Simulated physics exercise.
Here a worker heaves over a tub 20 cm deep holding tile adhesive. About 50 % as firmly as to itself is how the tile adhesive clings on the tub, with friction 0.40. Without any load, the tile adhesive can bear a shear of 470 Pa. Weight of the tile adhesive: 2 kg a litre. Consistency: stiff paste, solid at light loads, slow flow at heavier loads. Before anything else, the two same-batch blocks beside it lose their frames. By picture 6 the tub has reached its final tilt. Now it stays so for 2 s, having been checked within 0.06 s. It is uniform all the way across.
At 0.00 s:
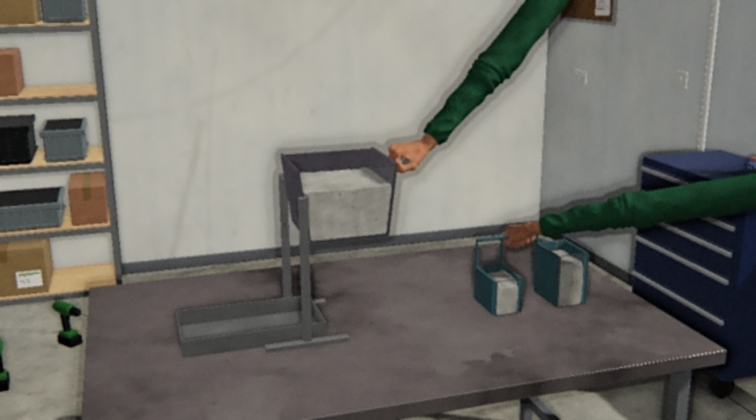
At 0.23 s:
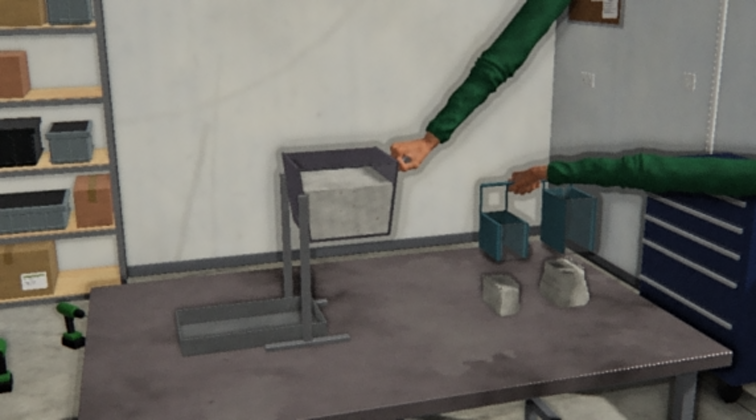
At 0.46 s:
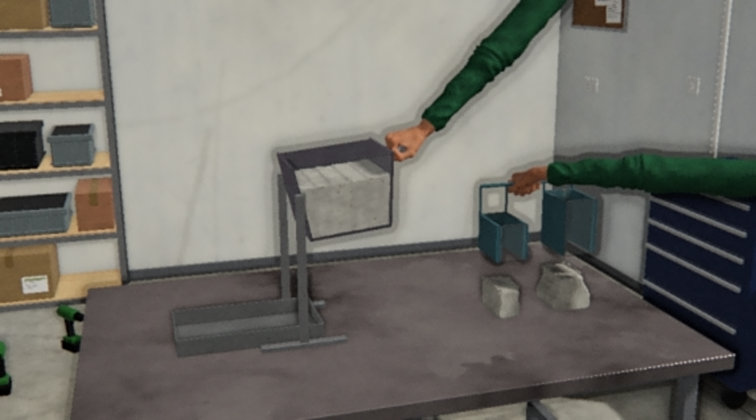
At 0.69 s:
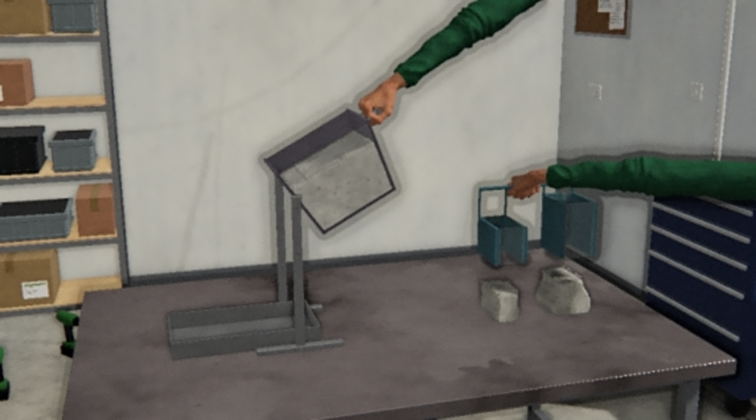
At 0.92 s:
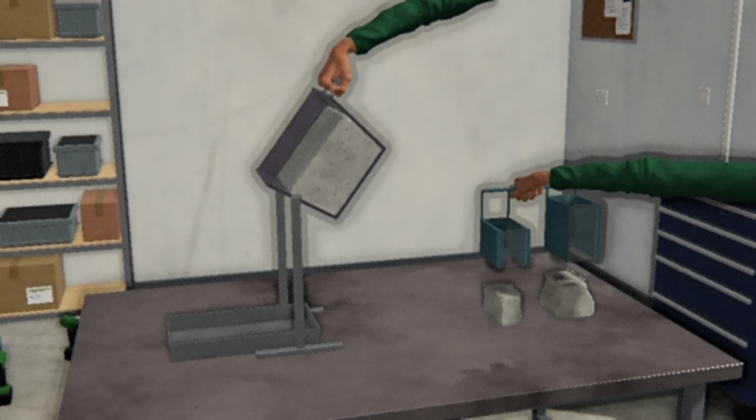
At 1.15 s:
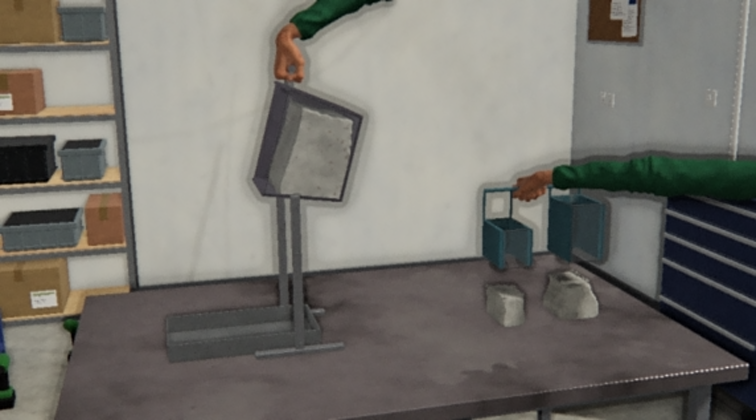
In a workshop with shelves on the left and a blue drawer cabinet on the right, a slightly raised view drifts gently over a dark worktop. A dark tub of pale grey material sits on a stand above an empty grey tray, beside two teal moulds. One green-sleeved arm lifts the moulds off two grey blocks, which slump slightly, then another steadily tilts the tub leftward.
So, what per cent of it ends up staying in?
Expect roughly 72 %.
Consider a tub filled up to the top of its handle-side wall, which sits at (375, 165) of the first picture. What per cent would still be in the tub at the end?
Near 100 per cent.
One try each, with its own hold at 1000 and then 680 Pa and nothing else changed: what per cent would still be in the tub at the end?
First 100 %, second 100 %.
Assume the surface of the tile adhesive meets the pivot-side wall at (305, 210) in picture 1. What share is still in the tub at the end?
Roughly 100 per cent would still be in the tub at the end.
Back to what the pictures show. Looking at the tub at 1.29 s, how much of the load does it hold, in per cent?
Roughly 100 per cent.
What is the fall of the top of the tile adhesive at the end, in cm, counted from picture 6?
Roughly 9 cm.
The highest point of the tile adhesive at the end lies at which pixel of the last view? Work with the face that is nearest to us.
At about (312, 144).
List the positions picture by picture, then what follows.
In the first frame, handle-side rim at (395, 164), tilt 0 degrees; top of the tile adhesive at (385, 185); blocks stand 9.1 cm, 14 cm (left to right).
In the second frame, handle-side rim at (396, 162), tilt 0 degrees; top of the tile adhesive at (386, 184); blocks stand 9.0 cm, 12 cm (left to right).
In the third frame, handle-side rim at (391, 153), tilt 6 degrees; top of the tile adhesive at (385, 175); blocks stand 8.9 cm, 11 cm (left to right).
In the fourth frame, handle-side rim at (366, 121), tilt 28 degrees; top of the tile adhesive at (373, 144); blocks stand 8.9 cm, 11 cm (left to right).
In the fifth frame, handle-side rim at (328, 98), tilt 53 degrees; top of the tile adhesive at (346, 117); blocks stand 8.9 cm, 11 cm (left to right).
In the sixth frame, handle-side rim at (287, 91), tilt 75 degrees; top of the tile adhesive at (308, 110); blocks stand 8.9 cm, 11 cm (left to right).
After 1.29 s, the tub is at 75 degrees and holds 100 %.
After 1.46 s, the tub is at 75 degrees and holds 88 %.
After 1.63 s, the tub is at 75 degrees and holds 78 %.
After 1.80 s, the tub is at 75 degrees and holds 72 %.
After 3.15 s, at the end, the tub is at 75 degrees and holds 72 %.
